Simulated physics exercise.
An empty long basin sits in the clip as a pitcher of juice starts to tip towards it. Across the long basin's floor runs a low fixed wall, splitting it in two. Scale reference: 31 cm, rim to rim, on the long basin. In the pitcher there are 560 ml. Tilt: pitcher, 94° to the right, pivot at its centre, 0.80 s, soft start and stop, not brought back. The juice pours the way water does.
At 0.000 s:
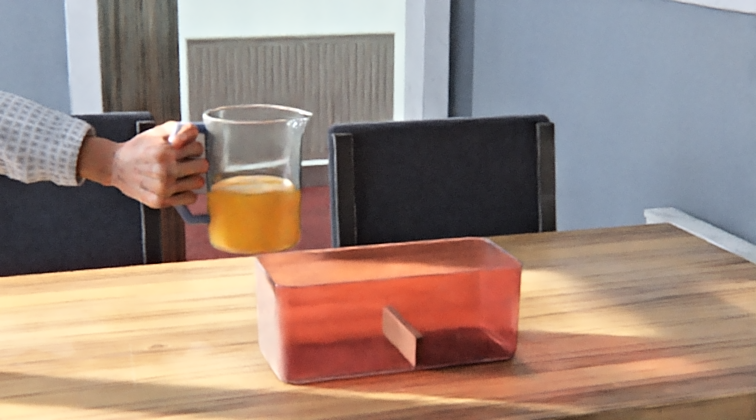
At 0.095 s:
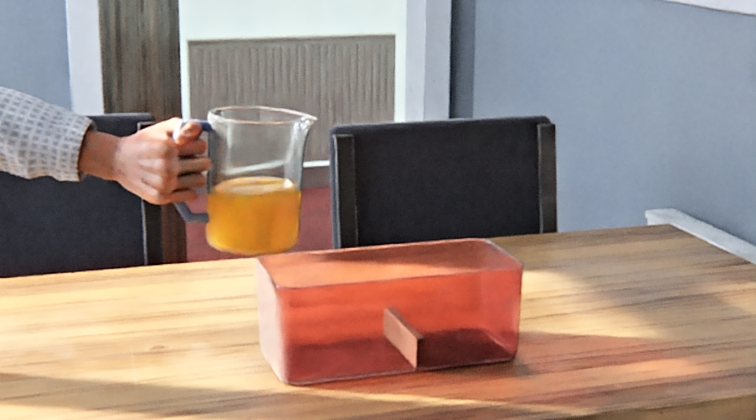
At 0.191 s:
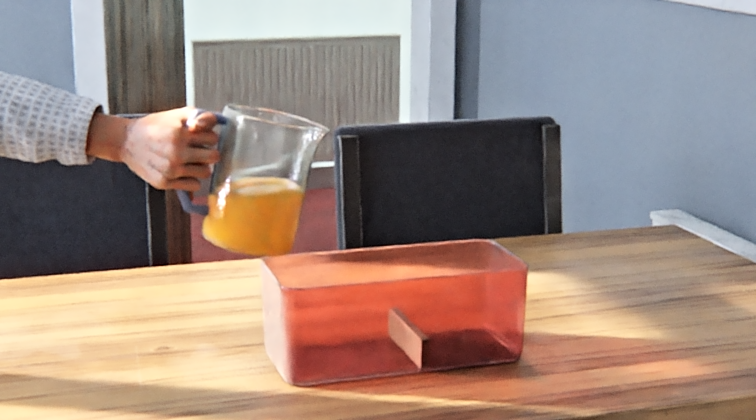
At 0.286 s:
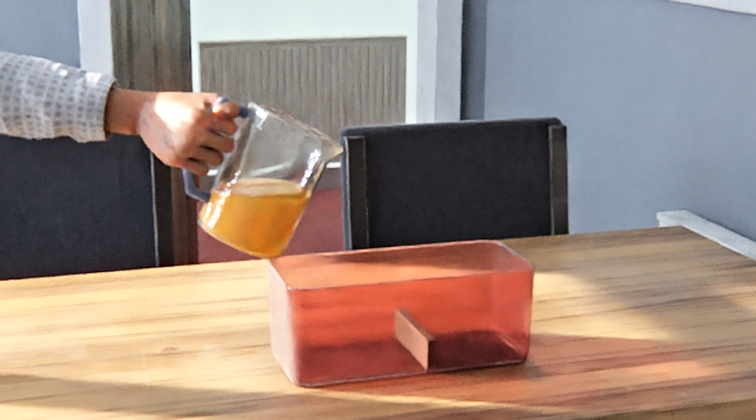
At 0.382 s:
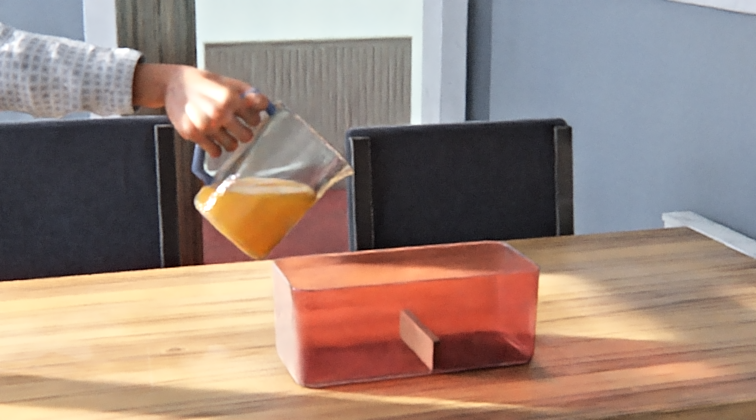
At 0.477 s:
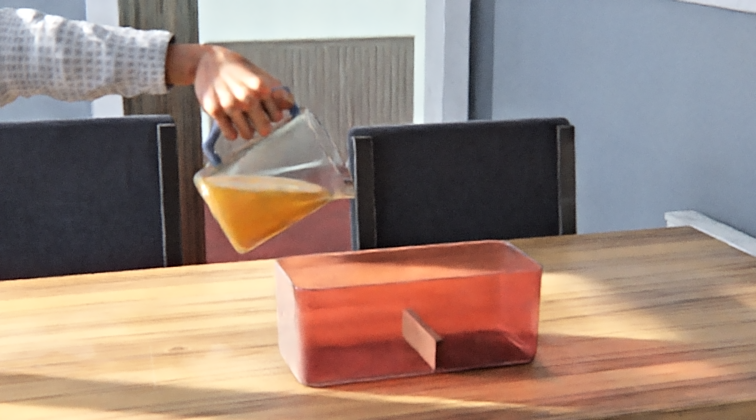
At a sunlit wooden table, a hand tilts a glass pitcher of orange juice rightward above an empty red divided basin.
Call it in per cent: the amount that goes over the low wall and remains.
I would put it at about 4 per cent.
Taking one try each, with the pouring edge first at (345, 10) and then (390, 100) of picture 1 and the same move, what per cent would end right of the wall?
I'd expect close to 85 per cent and then close to 90 per cent.
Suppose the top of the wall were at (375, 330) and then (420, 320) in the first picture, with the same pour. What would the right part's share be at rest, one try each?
The first gives near 55 per cent and the second near 10 per cent.
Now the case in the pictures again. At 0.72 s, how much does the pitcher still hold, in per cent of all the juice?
76 %.
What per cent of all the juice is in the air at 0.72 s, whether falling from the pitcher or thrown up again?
Near 16 per cent at that time.
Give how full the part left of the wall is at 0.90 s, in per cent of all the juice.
The left part holds close to 46 per cent.
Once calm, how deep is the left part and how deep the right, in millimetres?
Left roughly 24 mm; right roughly 2 mm.
After 0.72 s the tilt is 92° and 76 per cent is still to pour, 8 is left of the wall and 0 right of it.
After 0.90 s the tilt is 94° and 40 per cent is still to pour, 46 is left of the wall and 0 right of it.
After 1.09 s the tilt is 94° and 20 per cent is still to pour, 69 is left of the wall and 1 right of it.
After 1.30 s the tilt is 94° and 9 per cent is still to pour, 82 is left of the wall and 3 right of it.
In the end 92 per cent lies left of the wall, 4 right of it and 3 outside.
